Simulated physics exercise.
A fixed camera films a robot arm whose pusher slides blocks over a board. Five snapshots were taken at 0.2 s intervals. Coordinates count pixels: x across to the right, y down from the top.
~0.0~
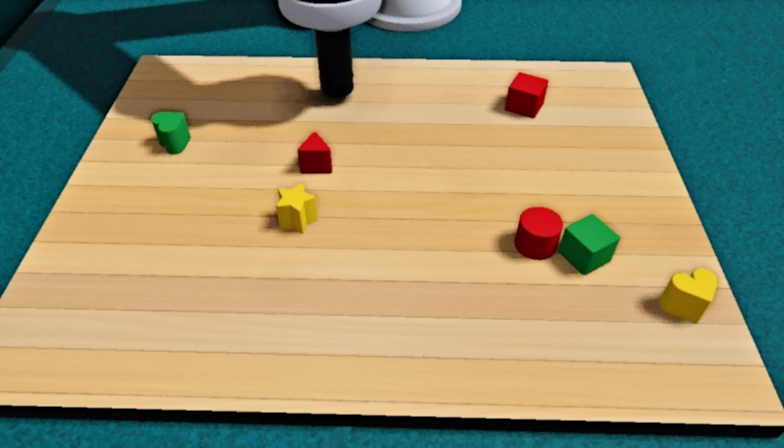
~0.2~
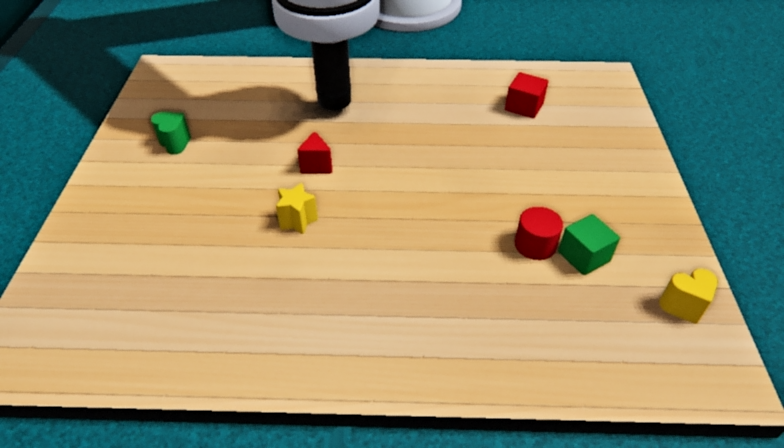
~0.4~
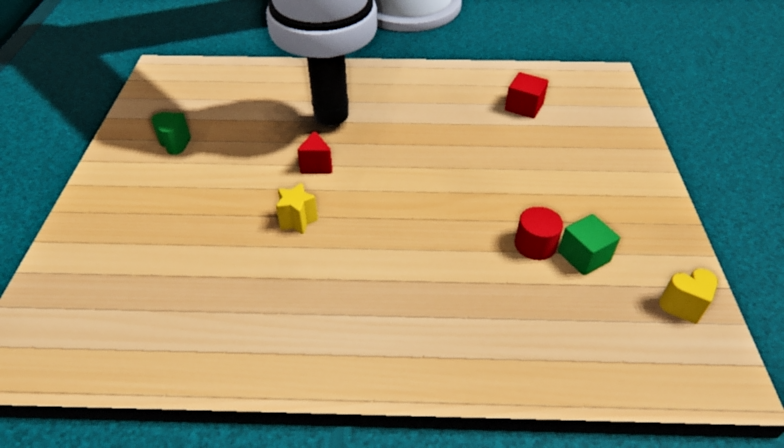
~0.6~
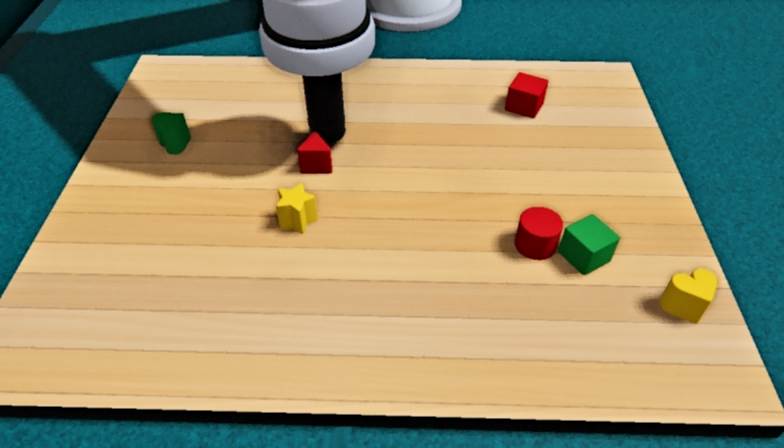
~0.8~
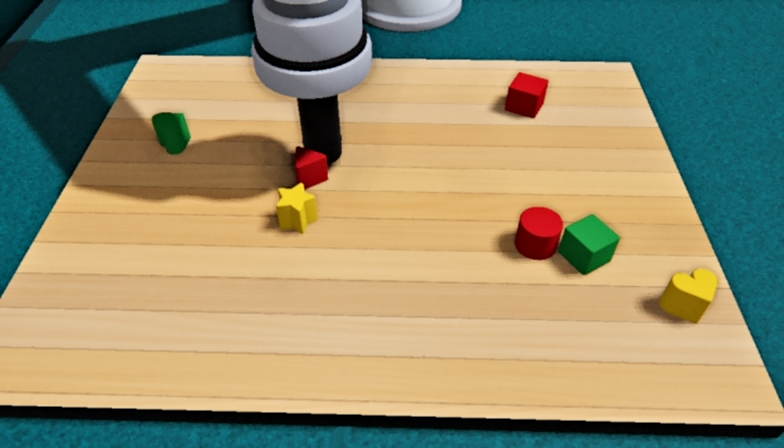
A robot arm with a black pusher tip reaches over a pale wooden board on a teal surface, seen from above at a fixed angle. A green block sits at left, a red triangle and yellow star near the pusher, and a red cube, red cylinder, green cube and yellow heart at right. The pusher slides toward the viewer and nudges the triangle toward the star.
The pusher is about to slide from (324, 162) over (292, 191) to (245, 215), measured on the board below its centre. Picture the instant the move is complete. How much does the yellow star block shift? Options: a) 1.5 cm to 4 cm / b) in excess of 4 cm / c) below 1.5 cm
c - below 1.5 cm.
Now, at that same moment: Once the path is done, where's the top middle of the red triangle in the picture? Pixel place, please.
Pixel (250, 213).
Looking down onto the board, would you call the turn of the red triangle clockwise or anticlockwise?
From above, it turns counterclockwise.
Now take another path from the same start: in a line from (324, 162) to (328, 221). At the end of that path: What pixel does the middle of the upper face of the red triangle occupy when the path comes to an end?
Its top middle: (290, 176).
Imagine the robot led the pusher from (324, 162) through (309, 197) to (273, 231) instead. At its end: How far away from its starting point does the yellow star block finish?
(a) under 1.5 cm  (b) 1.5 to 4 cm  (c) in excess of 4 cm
c - in excess of 4 cm.
What follows on the original path. One third of the way, pusher (302, 174); red triangle (285, 178).
Two thirds of the way, pusher (274, 193); yellow star block (291, 205), turned 35° anticlockwise; red triangle (262, 199), turned 25° anticlockwise.
At the end, pusher (243, 207); yellow star block (291, 205), turned 35° anticlockwise; red triangle (250, 213), turned 50° anticlockwise.
